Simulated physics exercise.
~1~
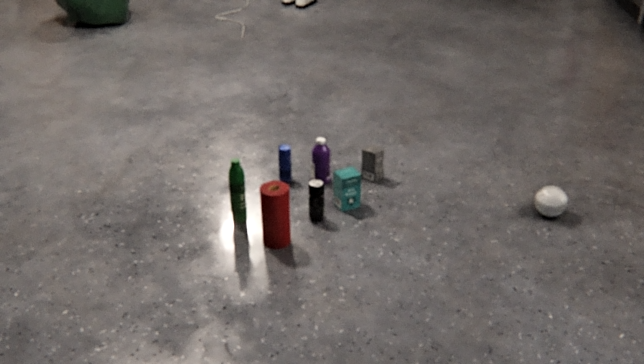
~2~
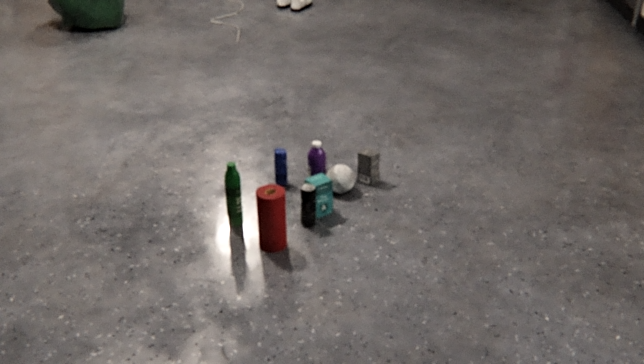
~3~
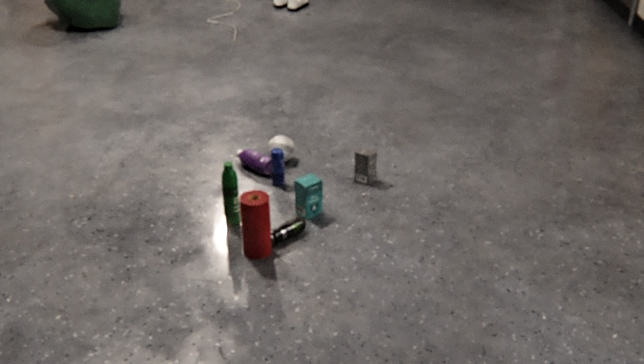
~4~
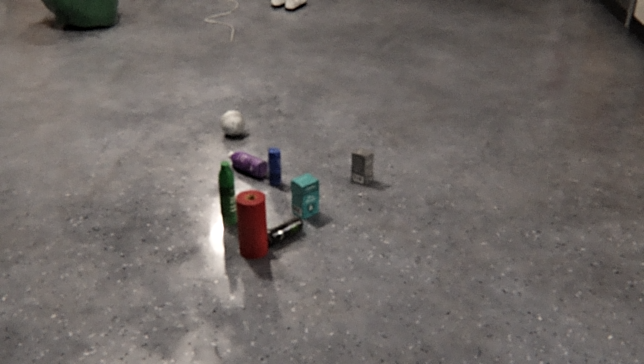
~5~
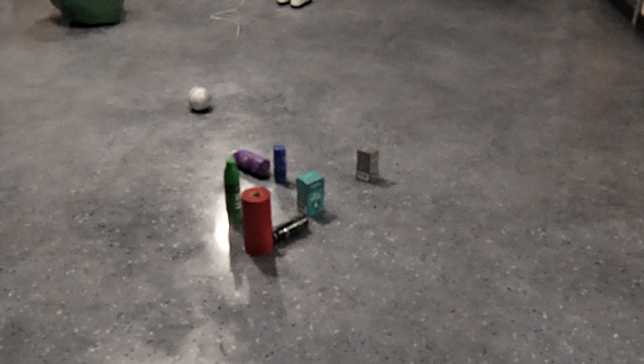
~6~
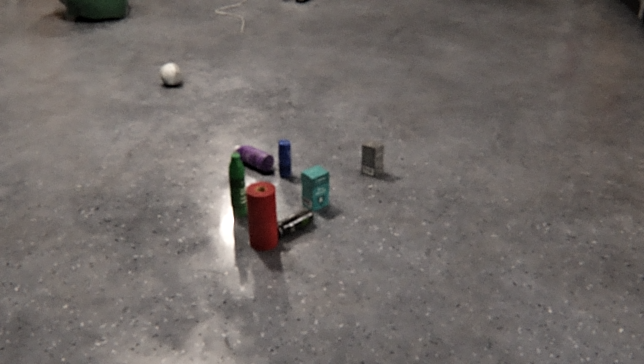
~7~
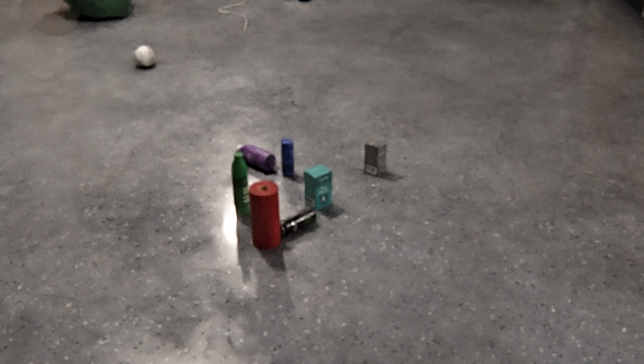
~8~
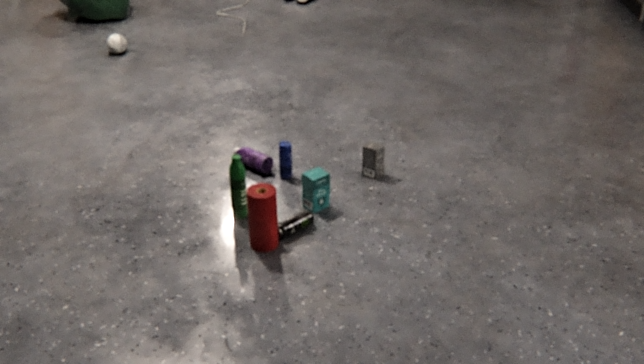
A white ball rolls in from the right across a speckled grey floor, seen from slightly above by a gently swaying camera, towards a loose cluster of upright household things. A green bottle and a red roll stand at the left and front, with a blue can, purple bottle, black can, turquoise carton and small grey carton around them. The ball reaches the cluster and the turquoise carton shifts left, still upright. Next the purple bottle and black can are down on their sides. The ball rolls away to the upper left, leaving the others standing.
